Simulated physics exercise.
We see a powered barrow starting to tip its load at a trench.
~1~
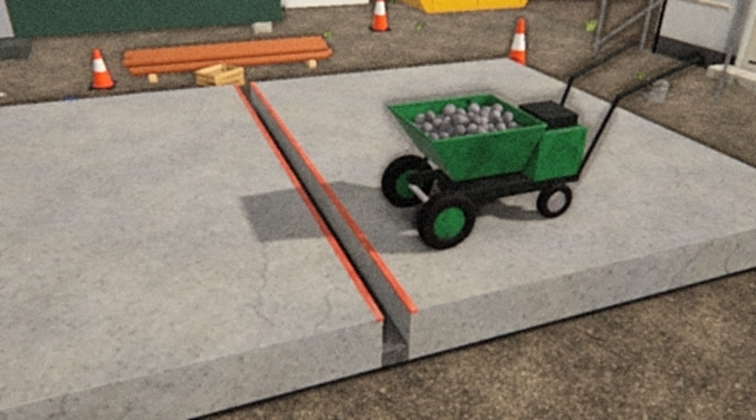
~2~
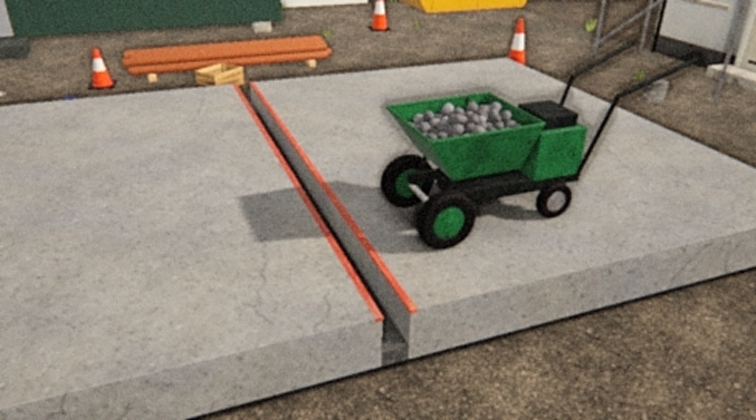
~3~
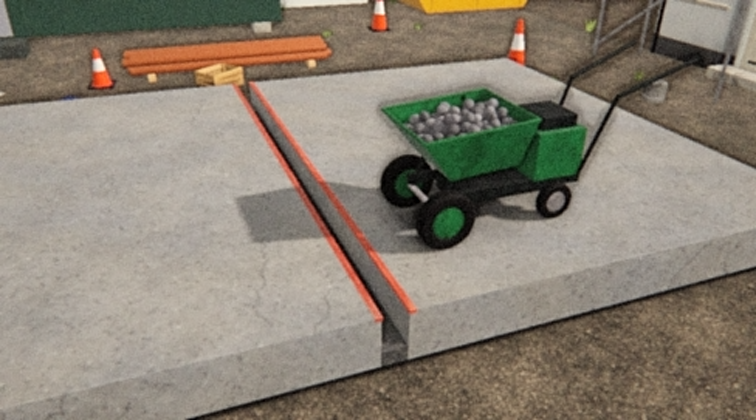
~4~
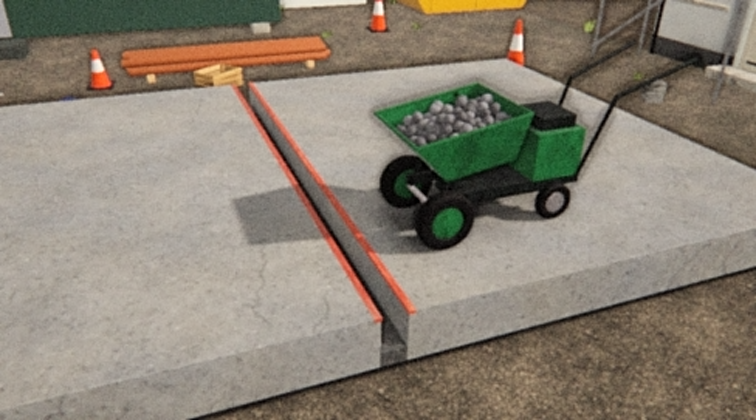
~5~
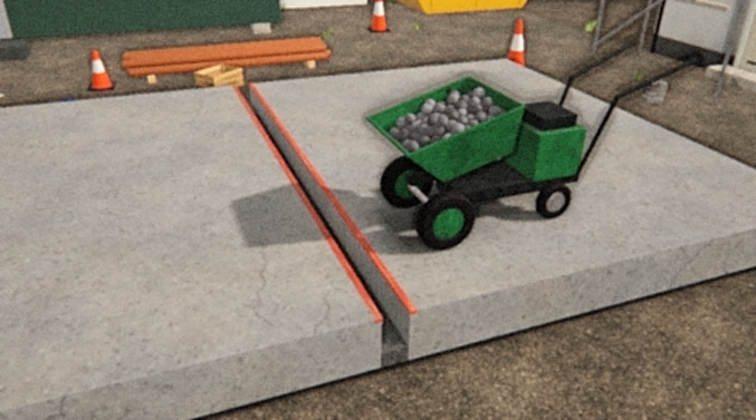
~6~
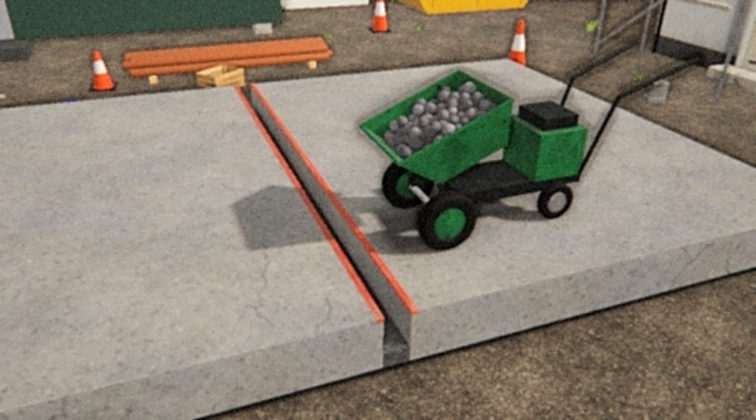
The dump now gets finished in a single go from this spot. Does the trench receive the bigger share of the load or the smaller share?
The trench receives the smaller share.
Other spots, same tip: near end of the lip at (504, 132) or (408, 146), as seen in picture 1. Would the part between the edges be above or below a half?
Stop 1: Short of half. Stop 2: Short of half.
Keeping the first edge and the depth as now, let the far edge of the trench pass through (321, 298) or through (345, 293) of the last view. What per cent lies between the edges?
The first case gives around 90 percent, and the second around 60 percent.
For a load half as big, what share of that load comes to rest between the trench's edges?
Close to 20 per cent.
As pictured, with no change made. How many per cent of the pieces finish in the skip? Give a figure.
Roughly 20 per cent of the load.
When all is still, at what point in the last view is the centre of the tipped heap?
I'd put the middle somewhere around (304, 247).
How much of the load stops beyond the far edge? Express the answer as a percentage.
Close to 70 in a hundred.
Just after the last frame, skip tipped steeply; every one in the skip.
A moment on, skip tipped right over; roughly two thirds in the skip; just a few in or heaped over the trench; roughly a quarter beyond it; just a few falling.
Further on, skip tipped right over; roughly a quarter in the skip; about a tenth in or heaped over the trench; roughly two thirds beyond it; just a few falling.
When it is over, skip tipped right over; roughly a quarter in the skip; about a tenth in or heaped over the trench; roughly two thirds beyond it.
